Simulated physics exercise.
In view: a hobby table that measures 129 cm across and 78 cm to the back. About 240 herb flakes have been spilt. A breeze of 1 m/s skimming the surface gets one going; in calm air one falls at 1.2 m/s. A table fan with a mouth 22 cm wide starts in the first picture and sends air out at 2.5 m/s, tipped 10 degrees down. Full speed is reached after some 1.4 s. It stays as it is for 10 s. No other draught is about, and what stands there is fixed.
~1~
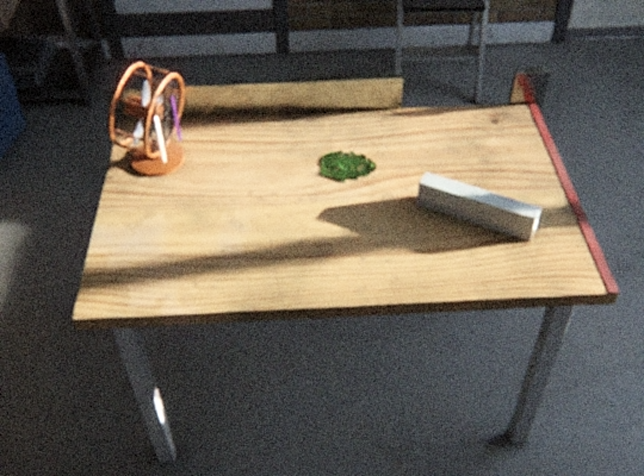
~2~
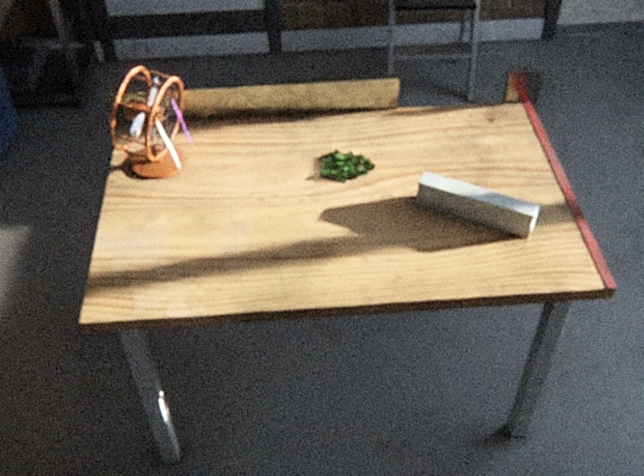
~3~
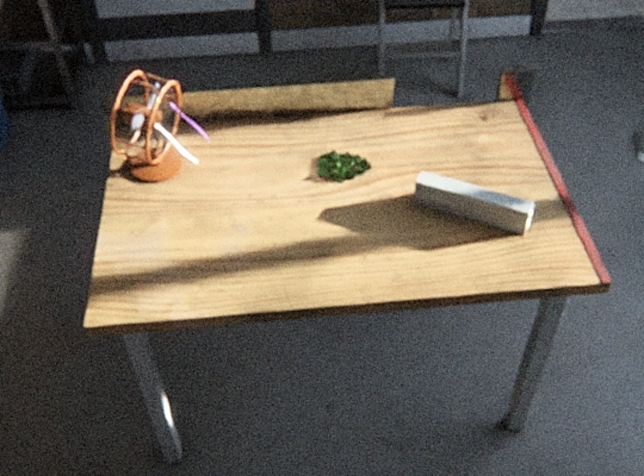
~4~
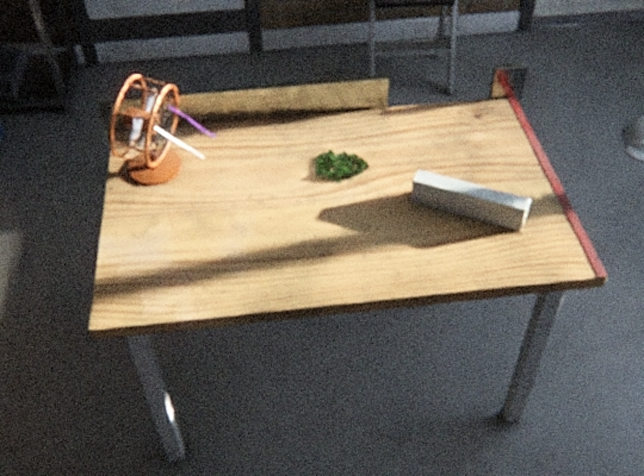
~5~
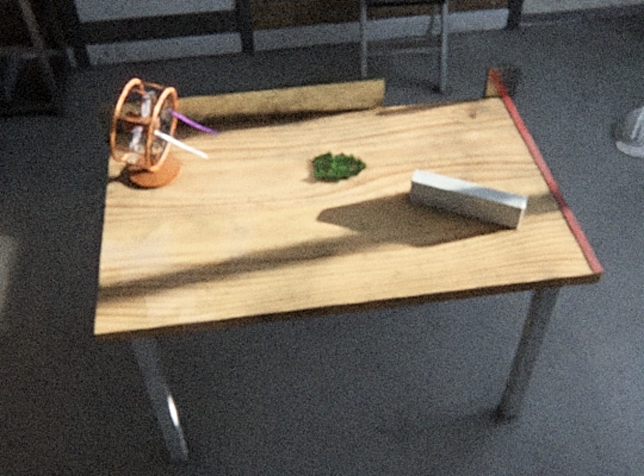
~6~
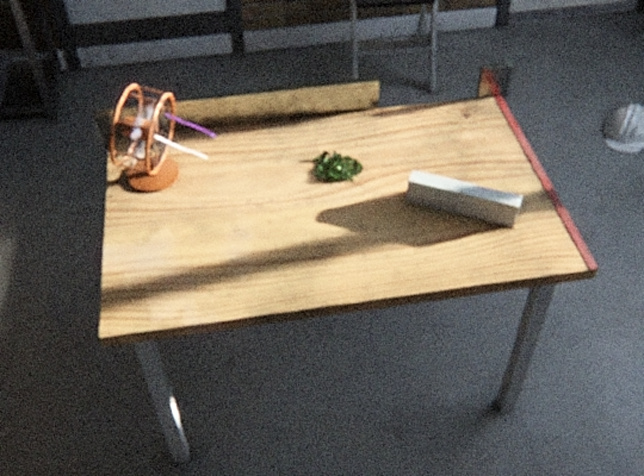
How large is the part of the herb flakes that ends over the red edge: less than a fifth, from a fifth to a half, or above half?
Of the herb flakes, more than half end over the red edge.
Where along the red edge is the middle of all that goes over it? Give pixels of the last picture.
Around (522, 133).
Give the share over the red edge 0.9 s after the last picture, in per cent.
Some 80 per cent.
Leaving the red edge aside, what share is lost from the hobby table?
Some 0 per cent.
Then, 0.9 s after the last picture, 98 % are on the move or not yet settled, 79 % are over the red edge; the middle of those still in play is near (512, 117).
Then, 2.1 s after the last picture, 2 % are on the move or not yet settled, 98 % are over the red edge.
Then, 4.4 s after the last picture, 0 % are on the move or not yet settled, 100 % are over the red edge.
Then, 8.9 s after the last picture, at the end, 100 % are over the red edge.
